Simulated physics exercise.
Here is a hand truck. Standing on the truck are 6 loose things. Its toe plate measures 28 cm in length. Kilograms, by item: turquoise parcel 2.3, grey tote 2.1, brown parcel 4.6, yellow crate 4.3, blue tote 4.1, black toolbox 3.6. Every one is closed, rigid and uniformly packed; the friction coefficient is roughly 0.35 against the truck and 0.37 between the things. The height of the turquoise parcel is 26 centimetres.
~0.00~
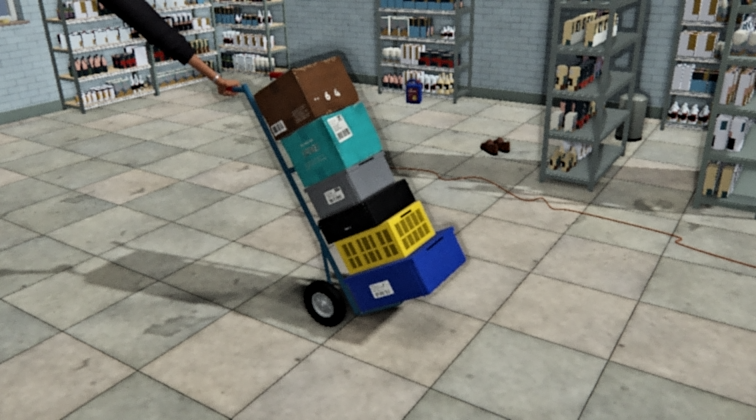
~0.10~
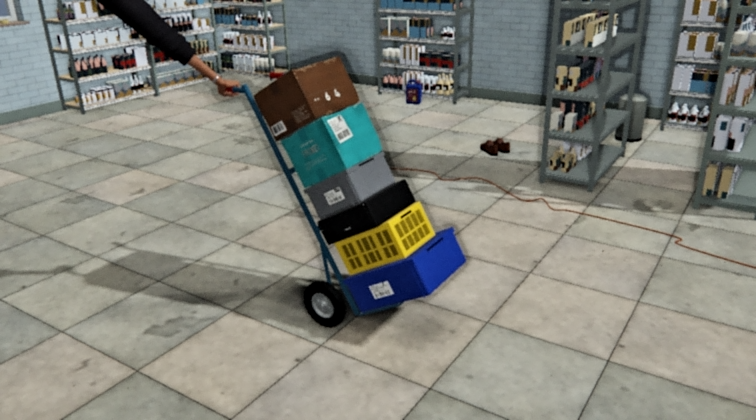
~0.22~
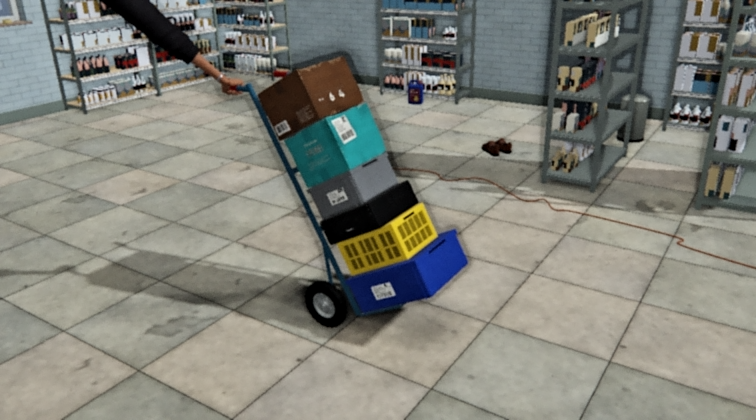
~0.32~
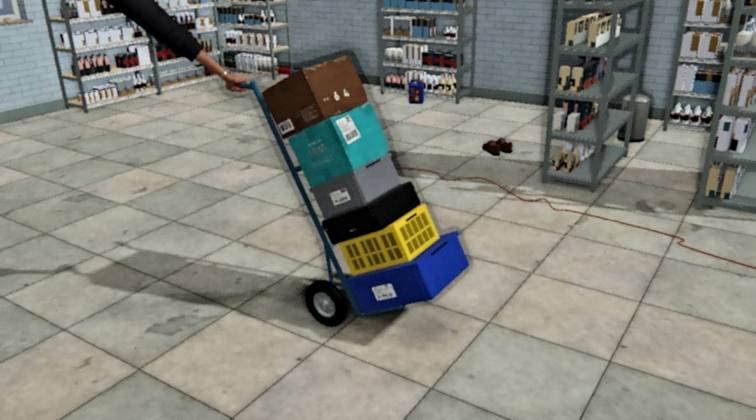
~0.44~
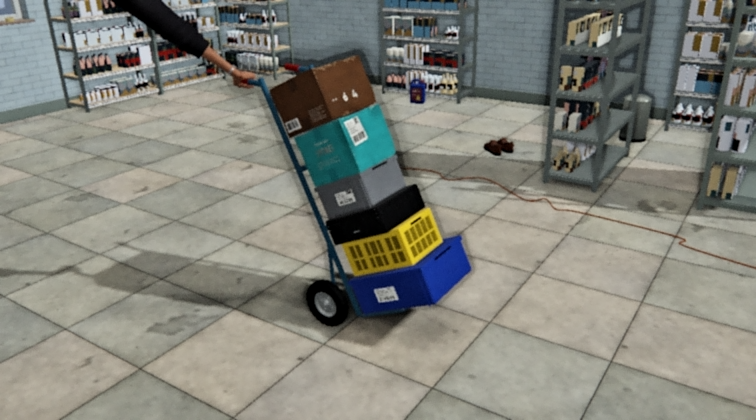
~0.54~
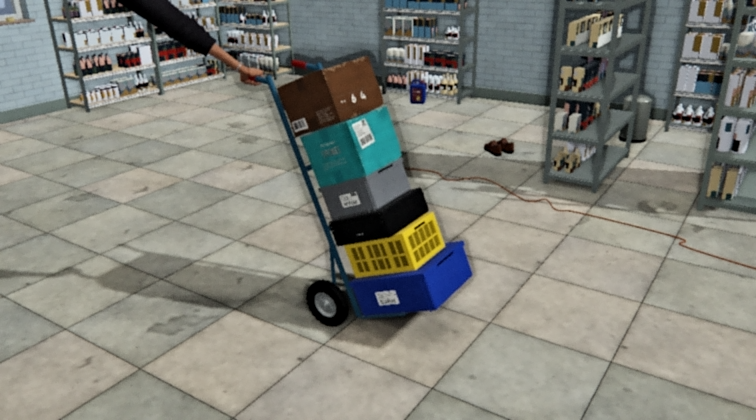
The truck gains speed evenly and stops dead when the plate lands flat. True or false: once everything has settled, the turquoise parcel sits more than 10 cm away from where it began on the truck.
False.
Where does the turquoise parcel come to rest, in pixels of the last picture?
Close to (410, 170).
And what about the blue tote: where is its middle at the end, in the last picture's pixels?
I'd put it at around (416, 305).
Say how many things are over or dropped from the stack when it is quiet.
The count comes out at 0.
After 1.14 s, truck upright; turquoise parcel 4° off its base near (413, 170); brown parcel 4° off its base; grey tote 4° off its base.
After 1.24 s, truck upright; turquoise parcel 4° off its base near (420, 172); brown parcel 4° off its base; grey tote 4° off its base.
After 1.74 s, truck upright; turquoise parcel moved 5 cm near (413, 171); brown parcel moved 9 cm; grey tote moved 3 cm.
In the end (2.2 s), all 6 under 10 cm from the start. In the last view, turquoise parcel near (410, 170).
